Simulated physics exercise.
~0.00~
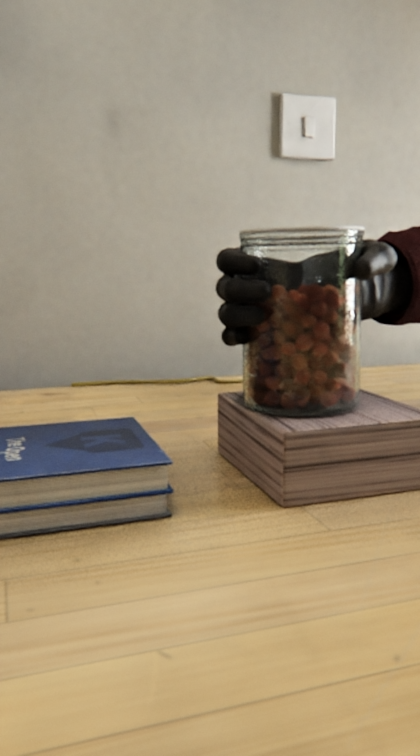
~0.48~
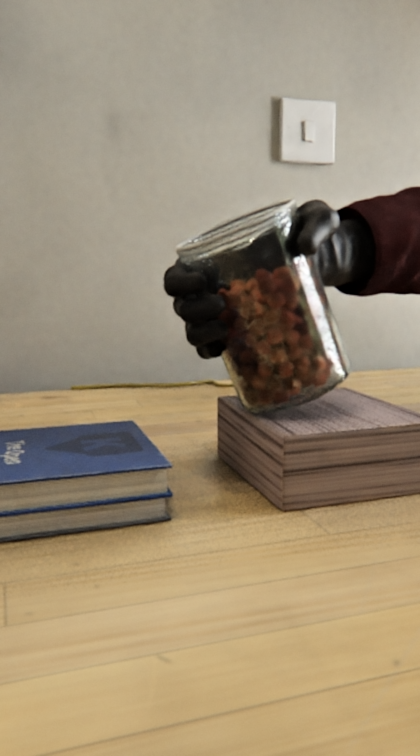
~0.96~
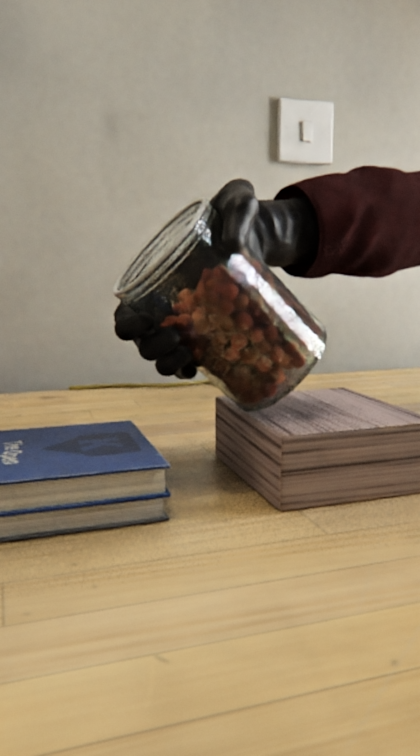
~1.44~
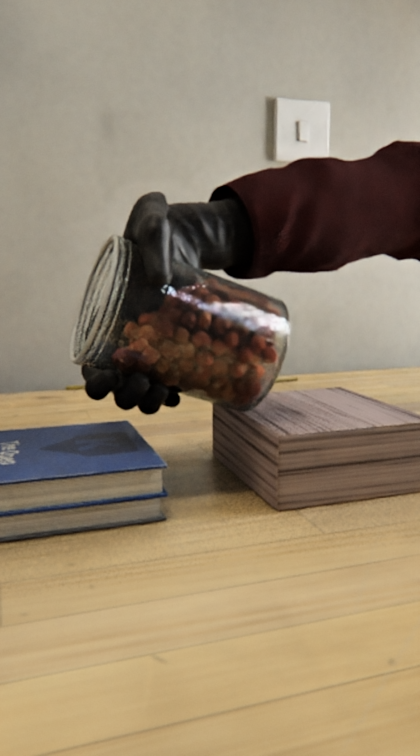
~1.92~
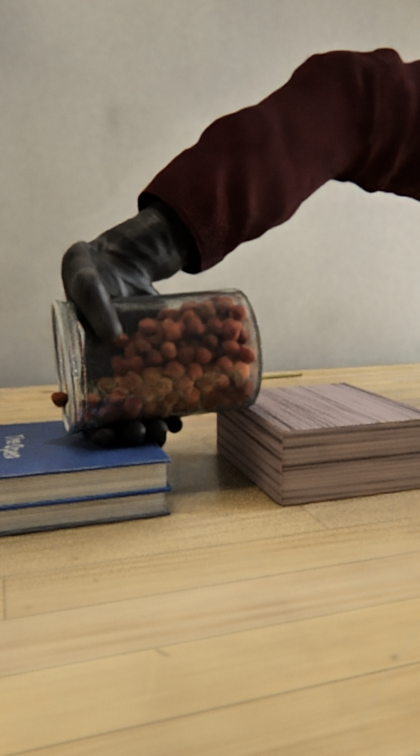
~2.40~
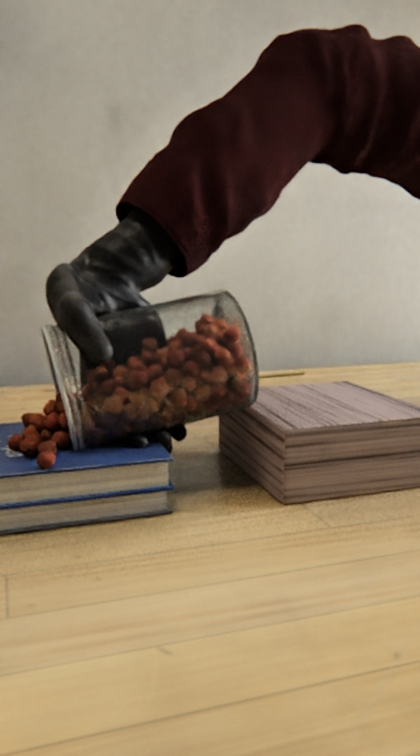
The clip opens with a black-gloved hand gripping an open glass jar partly filled with reddish-brown pellets, standing upright on a striped wooden block at the right. The hand lifts the jar and begins tipping it left, toward two stacked blue books on a light wood table. The jar leans further as it travels left, its contents sliding along the glass but staying inside. Once it lies on its side above the books, a pellet appears at the rim. The mouth then dips lower, and a small heap of pellets spills onto the top book while most remain inside.
